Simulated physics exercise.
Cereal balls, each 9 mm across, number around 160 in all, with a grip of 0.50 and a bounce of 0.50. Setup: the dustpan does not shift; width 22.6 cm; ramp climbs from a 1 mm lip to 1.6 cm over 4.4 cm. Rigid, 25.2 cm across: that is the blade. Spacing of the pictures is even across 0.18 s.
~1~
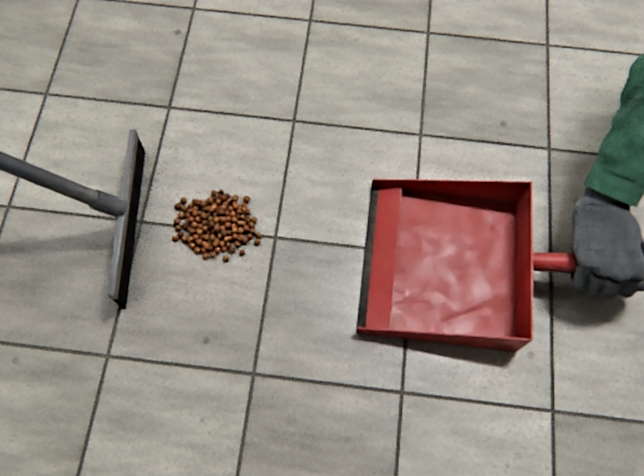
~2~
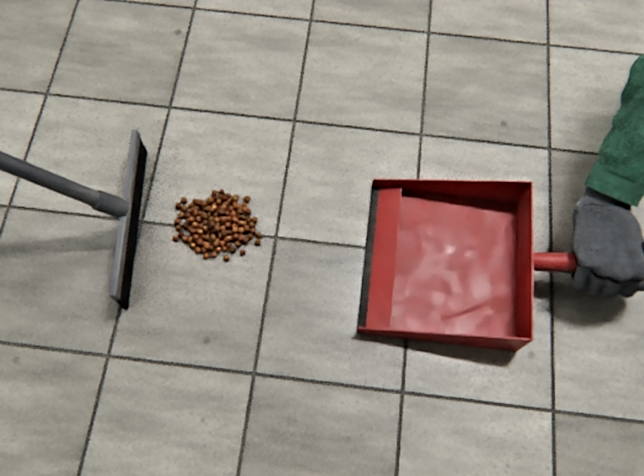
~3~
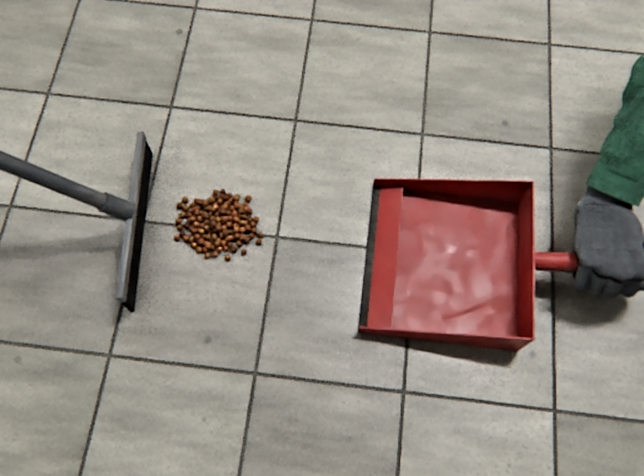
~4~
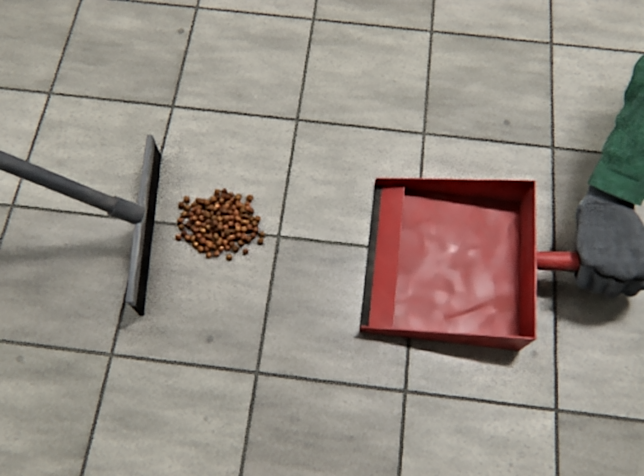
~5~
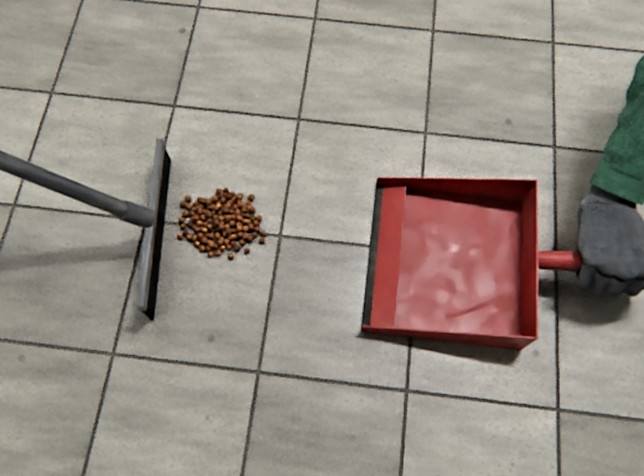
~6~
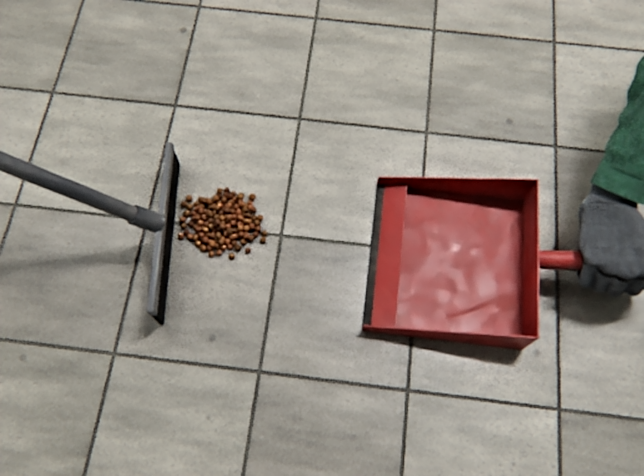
A gloved hand holds a red dustpan still while a blade slides right toward brown balls.
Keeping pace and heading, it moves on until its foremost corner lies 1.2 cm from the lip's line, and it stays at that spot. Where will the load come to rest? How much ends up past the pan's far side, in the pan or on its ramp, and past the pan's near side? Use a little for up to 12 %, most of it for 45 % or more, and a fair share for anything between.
Past the pan's far side - a little; in the pan or on its ramp - a little; past the pan's near side - a little.
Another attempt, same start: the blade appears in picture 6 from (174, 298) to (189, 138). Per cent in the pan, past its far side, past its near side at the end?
Split: Pan = 30, far = 10, near = 0.
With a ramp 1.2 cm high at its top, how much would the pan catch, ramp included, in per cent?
About 10 %.
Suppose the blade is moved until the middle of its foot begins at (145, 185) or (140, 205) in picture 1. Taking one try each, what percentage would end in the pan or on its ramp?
Roughly 20 % and 15 %.
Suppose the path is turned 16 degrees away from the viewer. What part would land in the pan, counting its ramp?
The pan, ramp included, would get around 25 per cent.
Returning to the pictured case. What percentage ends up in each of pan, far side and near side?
Far side 0 %, pan 5 %, near side 5 %.
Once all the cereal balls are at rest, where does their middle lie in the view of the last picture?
Estimated resting centre: Around (355, 259).
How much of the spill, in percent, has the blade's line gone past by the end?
Some 30 percent of it.
Then, 0.34 s after the last picture, middle of the blade 16 cm from the lip; 0 % over the lip, far side 0 %, near side 0 %.
Then, 0.56 s after the last picture, middle of the blade 8 cm from the lip; 0 % over the lip, far side 0 %, near side 0 %.
Then, 0.90 s after the last picture, middle of the blade 3 cm from the lip; 5 % over the lip, far side 0 %, near side 5 %.
In the end, far side 0 %, pan 5 %, near side 5 %, in front of the lip or behind the blade 90 %.
